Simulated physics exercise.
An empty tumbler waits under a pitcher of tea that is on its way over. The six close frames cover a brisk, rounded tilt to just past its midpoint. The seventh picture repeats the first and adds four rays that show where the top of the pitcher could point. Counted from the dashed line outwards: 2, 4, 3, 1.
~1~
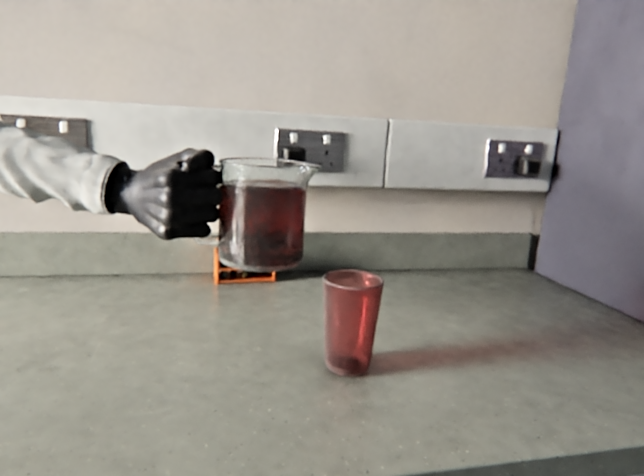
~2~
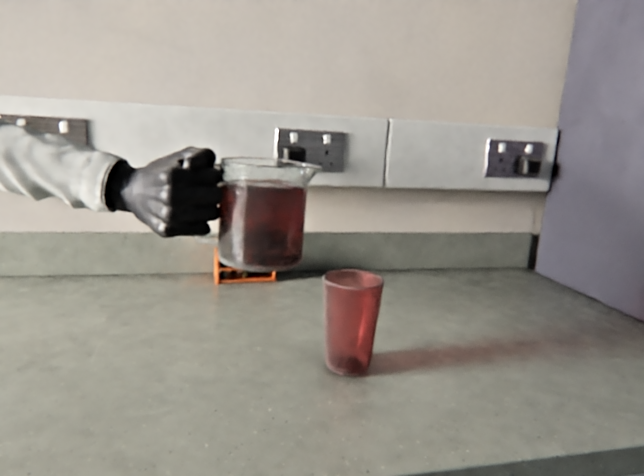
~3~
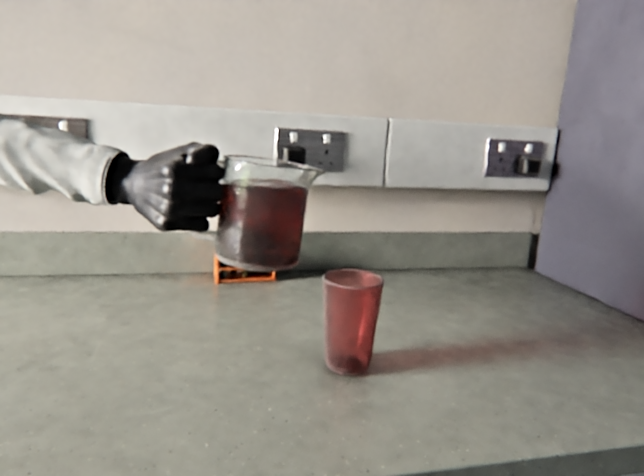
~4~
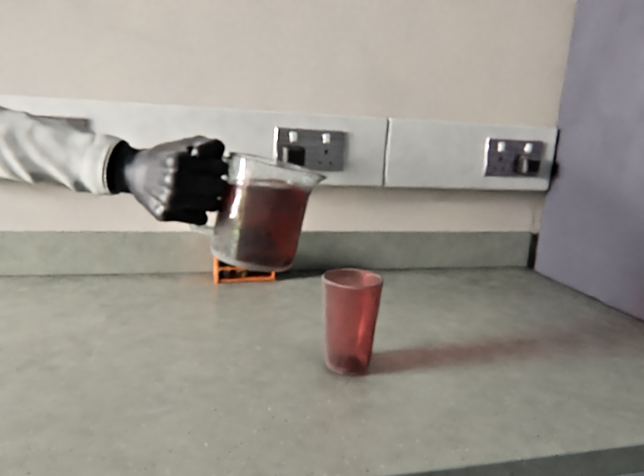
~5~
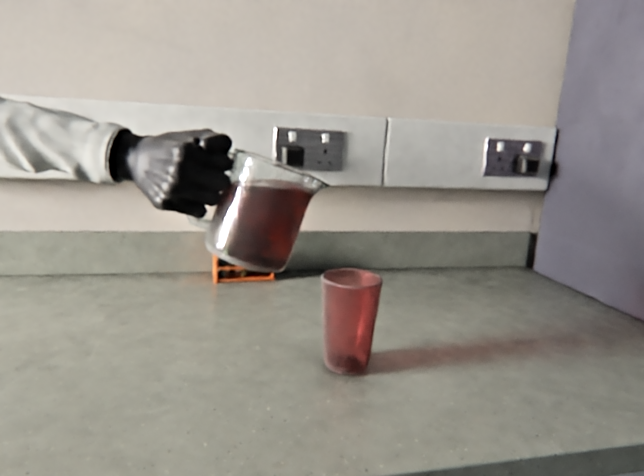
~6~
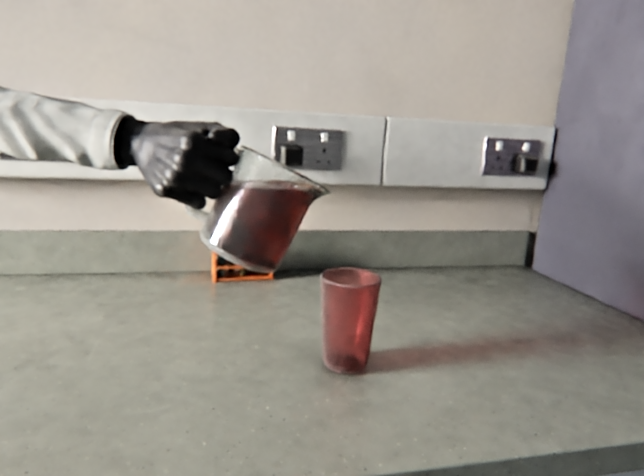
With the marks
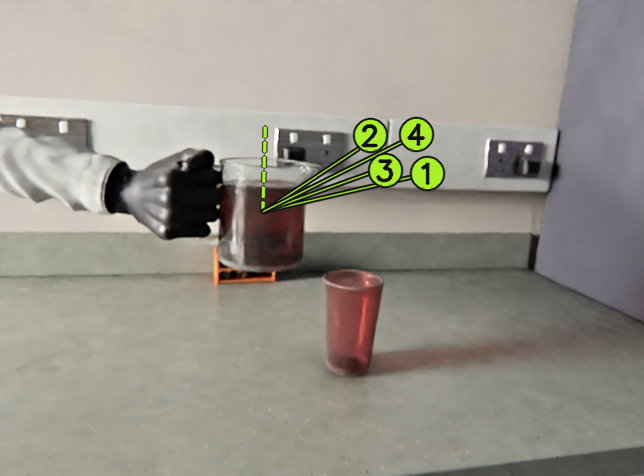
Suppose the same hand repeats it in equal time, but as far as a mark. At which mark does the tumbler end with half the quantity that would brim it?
Tilt 2.
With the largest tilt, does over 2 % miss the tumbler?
Yes.
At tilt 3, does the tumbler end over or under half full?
Over half.
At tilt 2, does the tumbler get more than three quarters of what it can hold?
No, it does not.
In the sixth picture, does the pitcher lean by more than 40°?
No.
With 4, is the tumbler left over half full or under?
Over.
In lime, 1 at (410, 177); 2 at (358, 148); 3 at (368, 173); 4 at (401, 142).
For tilt 1, the tumbler ends with about 86 % of what it can hold; 16 % of the tea is spilt.
For tilt 2, the tumbler ends with about 51 % of what it can hold.
For tilt 3, the tumbler ends with about 84 % of what it can hold; 5 % of the tea is spilt.
For tilt 4, the tumbler ends with about 70 % of what it can hold.
